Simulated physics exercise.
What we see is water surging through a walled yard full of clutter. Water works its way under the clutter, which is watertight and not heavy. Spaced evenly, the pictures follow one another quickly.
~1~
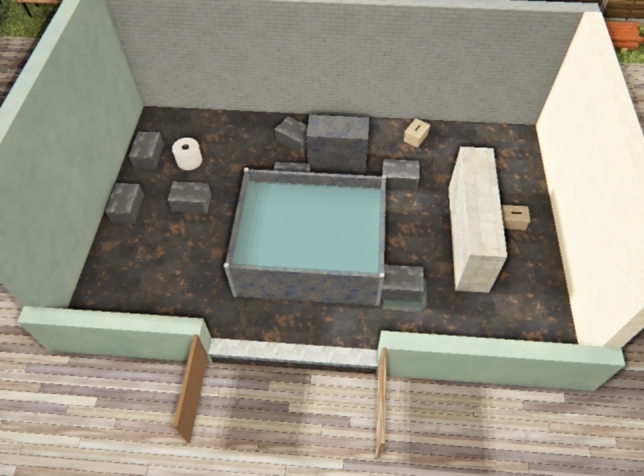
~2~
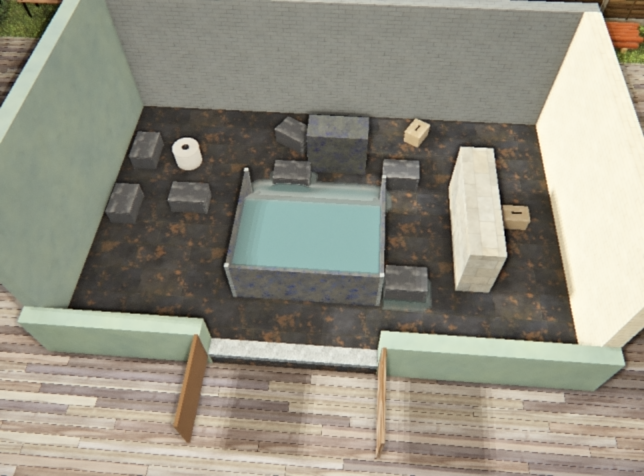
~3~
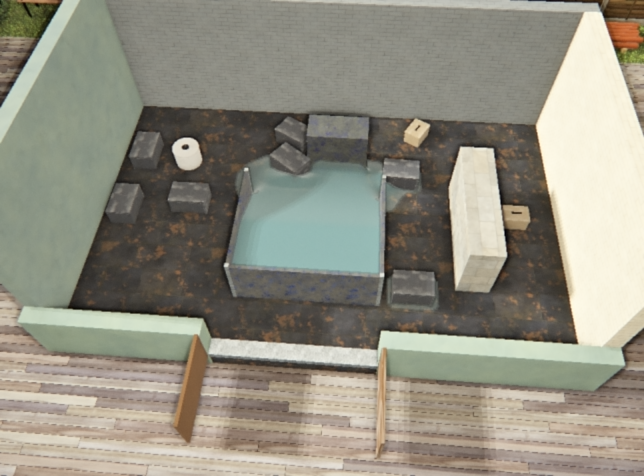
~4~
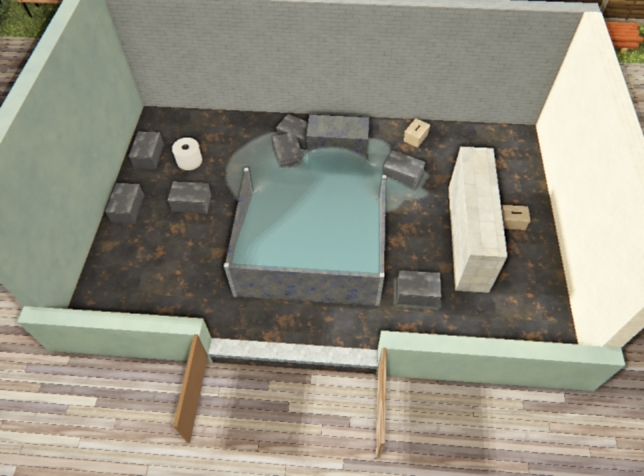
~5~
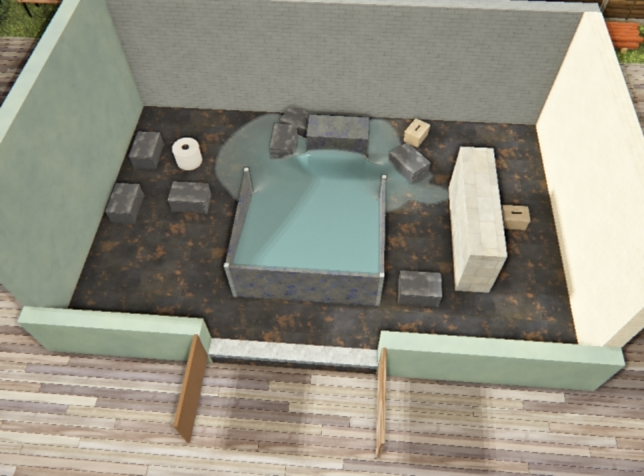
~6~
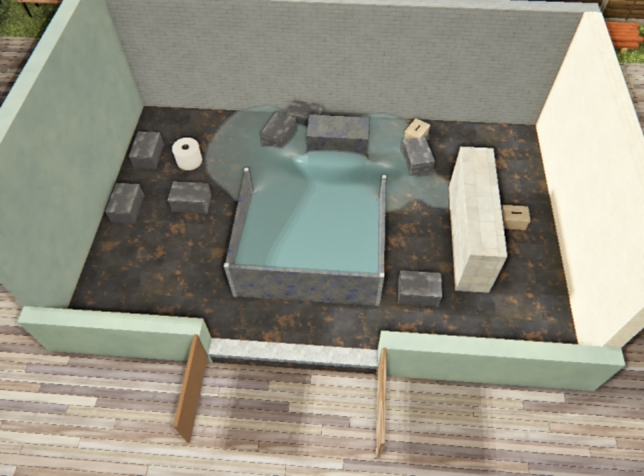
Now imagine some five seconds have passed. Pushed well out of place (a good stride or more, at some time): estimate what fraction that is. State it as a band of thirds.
The portion moved well away reaches the top third.
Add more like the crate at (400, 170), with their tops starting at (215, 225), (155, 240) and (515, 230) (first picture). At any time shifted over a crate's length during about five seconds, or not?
One after the other: Never so far, shifted that much, yes.
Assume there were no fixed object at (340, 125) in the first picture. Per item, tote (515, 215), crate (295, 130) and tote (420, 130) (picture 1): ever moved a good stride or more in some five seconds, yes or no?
Listed order result: Knocked clear / knocked clear / knocked clear.
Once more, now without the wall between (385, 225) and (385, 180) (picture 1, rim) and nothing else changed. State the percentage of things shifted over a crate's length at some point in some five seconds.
It comes to roughly 50 %.
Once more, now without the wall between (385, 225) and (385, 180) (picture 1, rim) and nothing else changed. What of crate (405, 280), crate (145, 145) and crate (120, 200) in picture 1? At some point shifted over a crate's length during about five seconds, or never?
The first: Went past that; the second: Fell short; the third: Fell short.
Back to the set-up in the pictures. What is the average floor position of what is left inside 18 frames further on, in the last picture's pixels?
In the last view, somewhere about (313, 212).
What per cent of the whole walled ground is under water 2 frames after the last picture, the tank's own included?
Near 35 %.
A moment on, 3 of 10 are well off their spots; 2 afloat.
Next, 4 of 10 are well off their spots; 5 afloat.
Later, 7 of 10 are well off their spots; 6 afloat.
In the end, 10 of 10 are well off their spots, and 10 have been at some point; 8 afloat.
